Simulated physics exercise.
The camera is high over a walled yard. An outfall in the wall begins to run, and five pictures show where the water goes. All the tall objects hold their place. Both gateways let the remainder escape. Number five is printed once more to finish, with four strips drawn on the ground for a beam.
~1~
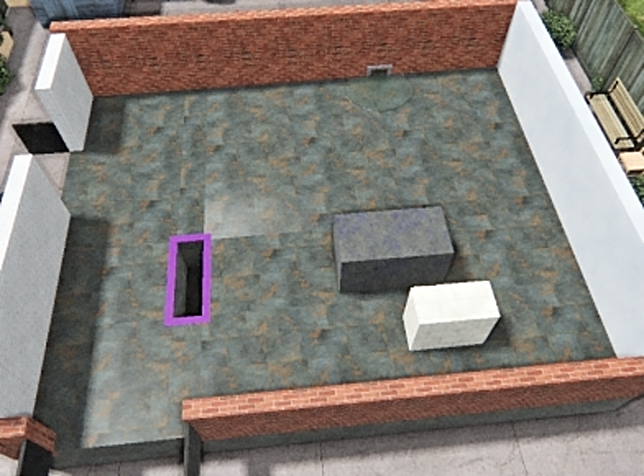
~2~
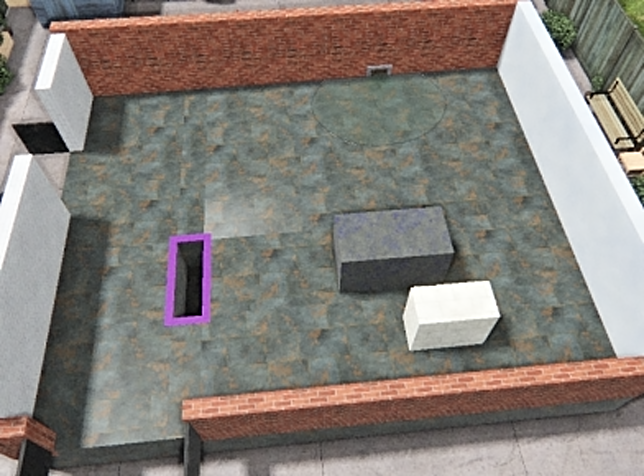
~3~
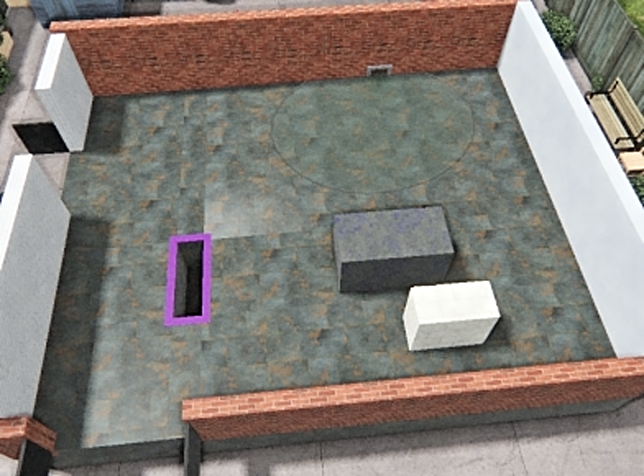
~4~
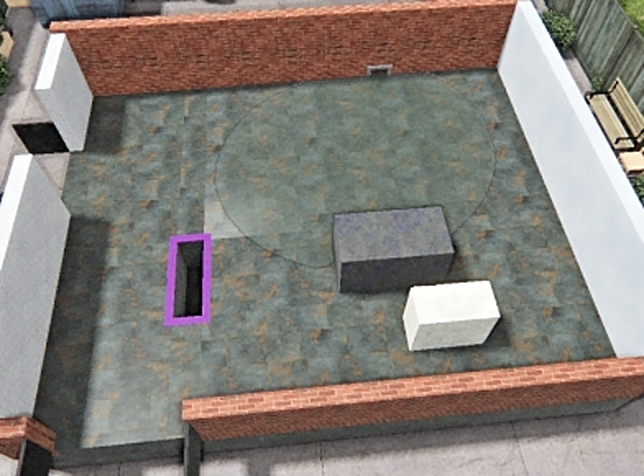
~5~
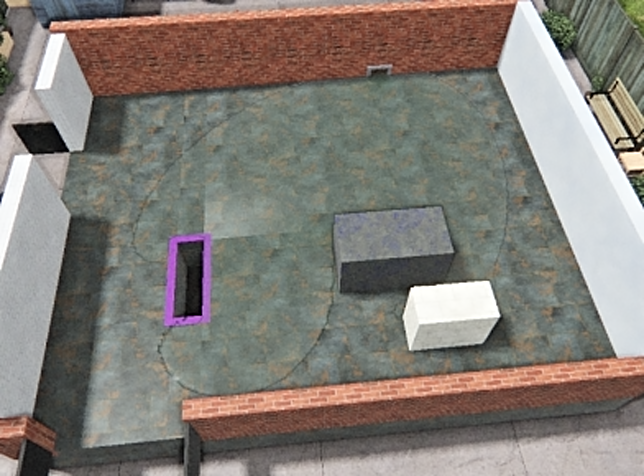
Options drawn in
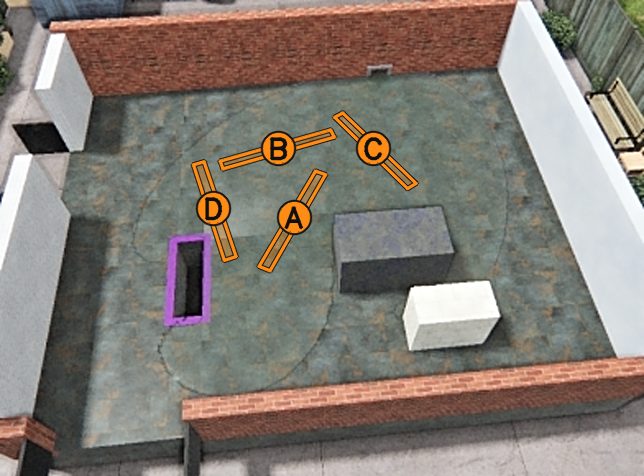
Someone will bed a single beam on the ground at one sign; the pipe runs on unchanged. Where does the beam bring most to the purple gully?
B beats the others.
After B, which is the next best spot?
That would be A.
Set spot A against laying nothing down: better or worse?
Worse.
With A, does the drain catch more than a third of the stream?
No.
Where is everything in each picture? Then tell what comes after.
Outfall at (379, 71); purple gully at (189, 277); open gate at (126, 426); open gate at (77, 181); front seen at (352, 100), 2 % of the ground wet; purple gully still dry, in the first picture.
Front seen at (333, 132), 8 % of the ground wet; purple gully still dry, in the second picture.
Front seen at (324, 182), 17 % of the ground wet; purple gully still dry, in the third picture.
Front seen at (263, 244), 32 % of the ground wet; purple gully still dry, in the fourth picture.
Front seen at (191, 360), 47 % of the ground wet; purple gully taking water, in the fifth picture.
On the marked copy, A from (264, 268) to (320, 172); B from (221, 165) to (332, 133); C from (338, 115) to (411, 185); D from (198, 163) to (230, 258).
With A, about 20 % of the stream goes into the purple gully, about 79 % out by the gates.
With B, about 32 % of the stream goes into the purple gully, about 68 % out by the gates.
With C, about 16 % of the stream goes into the purple gully, about 84 % out by the gates.
With D, about 12 % of the stream goes into the purple gully, about 87 % out by the gates.
